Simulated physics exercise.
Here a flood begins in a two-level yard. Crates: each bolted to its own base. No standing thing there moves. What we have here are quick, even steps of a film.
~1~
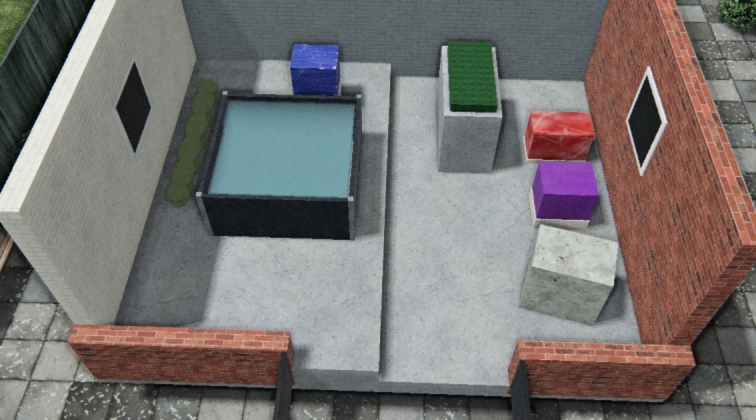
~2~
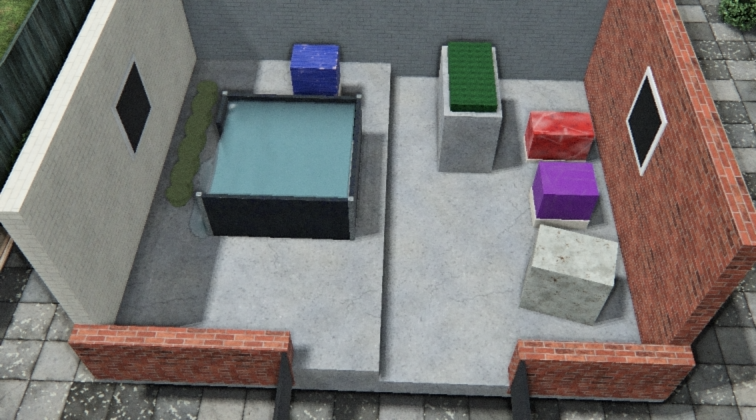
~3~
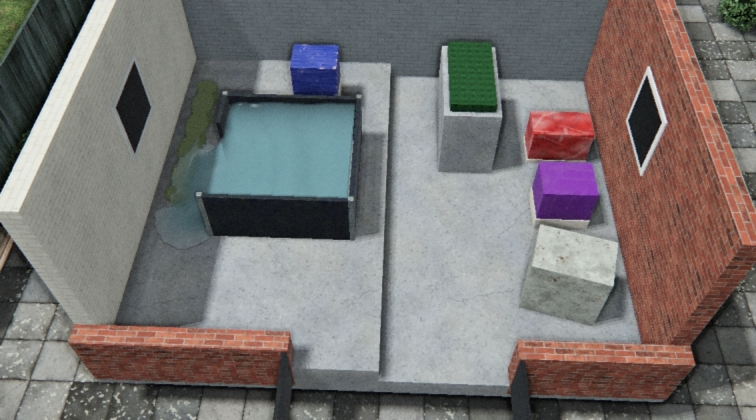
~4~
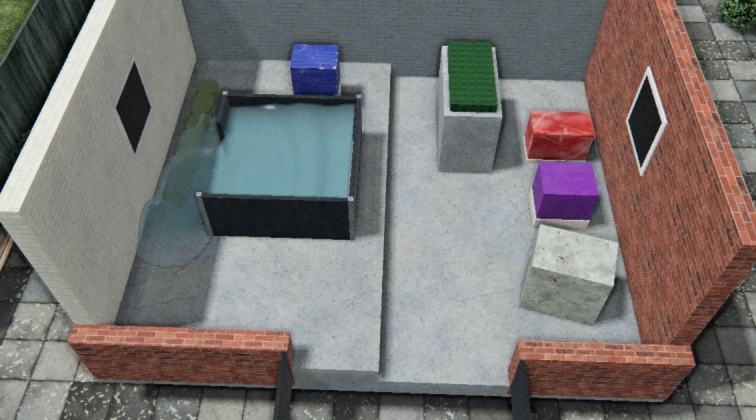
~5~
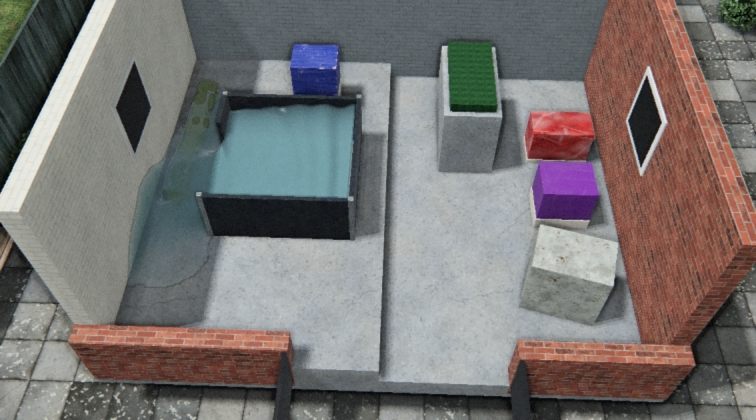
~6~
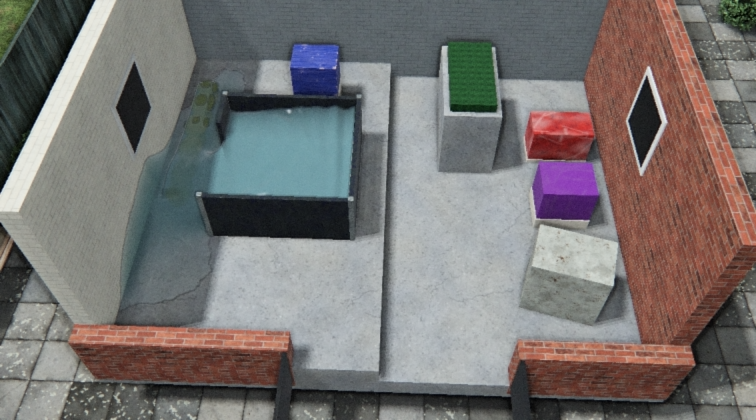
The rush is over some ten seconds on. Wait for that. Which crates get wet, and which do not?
Crate by crate: The blue crate does not, the red crate does, the purple crate does not.
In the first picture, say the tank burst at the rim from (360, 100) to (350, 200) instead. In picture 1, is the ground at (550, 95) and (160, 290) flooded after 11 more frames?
First spot swamped, second spot unflooded.
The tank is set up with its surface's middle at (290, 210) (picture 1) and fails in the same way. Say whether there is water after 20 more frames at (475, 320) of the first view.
Submerged.
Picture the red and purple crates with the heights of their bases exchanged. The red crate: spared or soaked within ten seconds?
Looks like the red comes through fine.
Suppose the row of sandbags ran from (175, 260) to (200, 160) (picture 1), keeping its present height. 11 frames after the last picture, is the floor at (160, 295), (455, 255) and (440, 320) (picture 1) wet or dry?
As listed: Submerged, unflooded, unflooded.
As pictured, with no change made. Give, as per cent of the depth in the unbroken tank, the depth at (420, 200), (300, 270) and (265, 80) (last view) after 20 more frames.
In that order: 0, 6 and 25 per cent.
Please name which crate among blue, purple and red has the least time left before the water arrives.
Answer: That's the blue one.
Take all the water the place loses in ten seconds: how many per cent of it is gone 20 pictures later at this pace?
Roughly 15 %.
A moment on, water covers 20 % of the floor; the blue crate not reached, the red crate not reached, the purple crate not reached.
Next, water covers 35 % of the floor; the blue crate water round its plinth, the red crate not reached, the purple crate not reached.
Then, water covers 70 % of the floor; the blue crate water round its plinth, the red crate not reached, the purple crate water round its plinth.
Later, water covers 95 % of the floor; the blue crate water round its plinth, the red crate water round its plinth, the purple crate water round its plinth.
In the end, water covers 95 % of the floor; the blue crate stayed above the water, the red crate was topped, the purple crate stayed above the water.
